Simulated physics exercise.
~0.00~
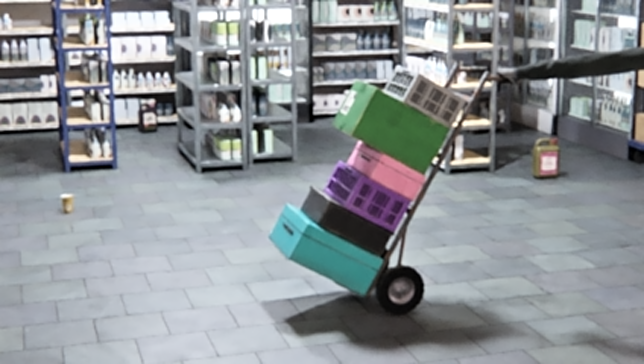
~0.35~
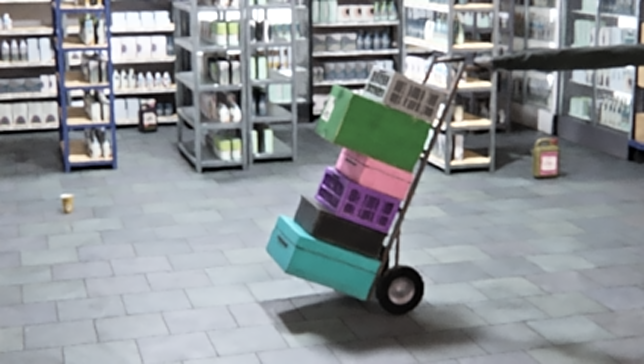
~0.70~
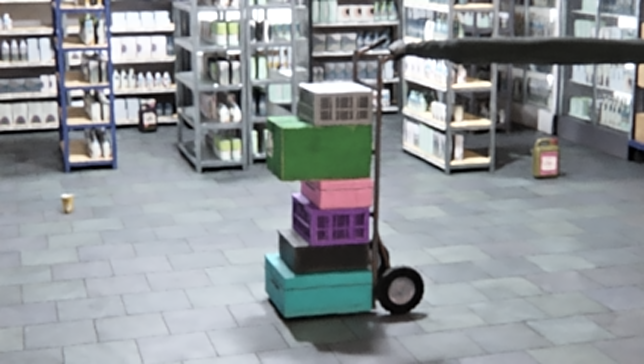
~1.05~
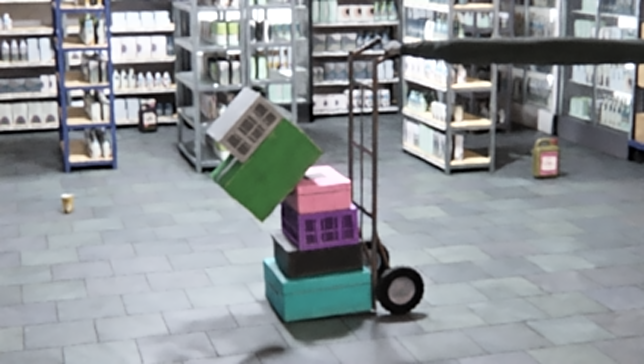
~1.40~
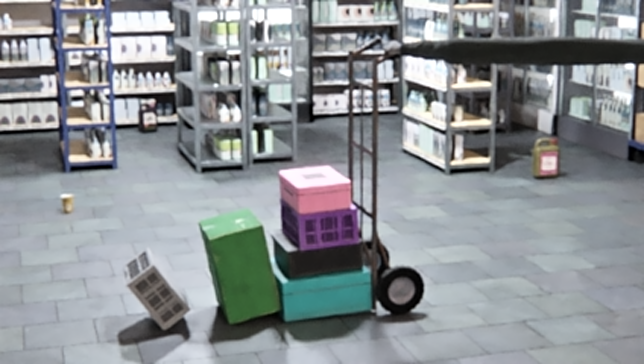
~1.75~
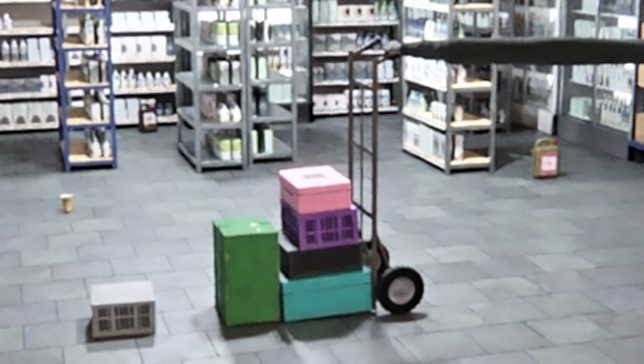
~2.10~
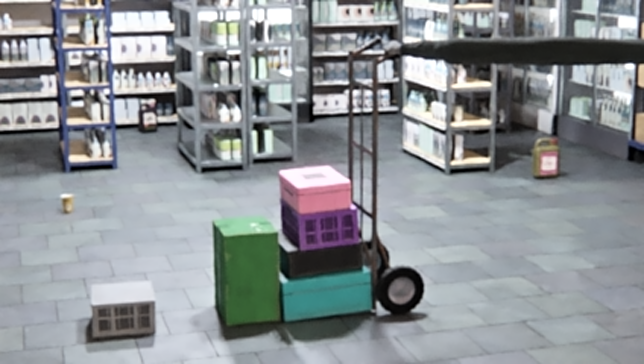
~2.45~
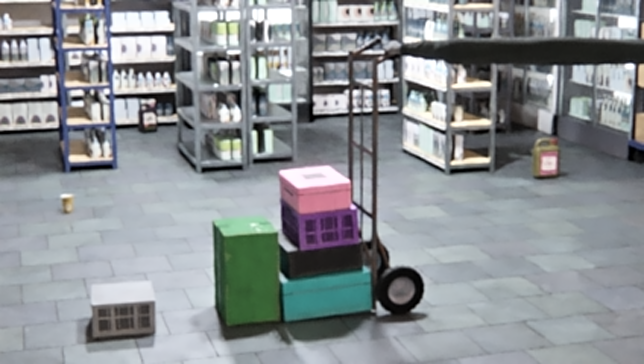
A sack truck loaded with a stack of coloured boxes and crates swings upright, guided by a dark arm at its handle, and the grey crate and green box topple off to the left. They settle on the tiled floor while the pink, purple, black and turquoise ones stay stacked.
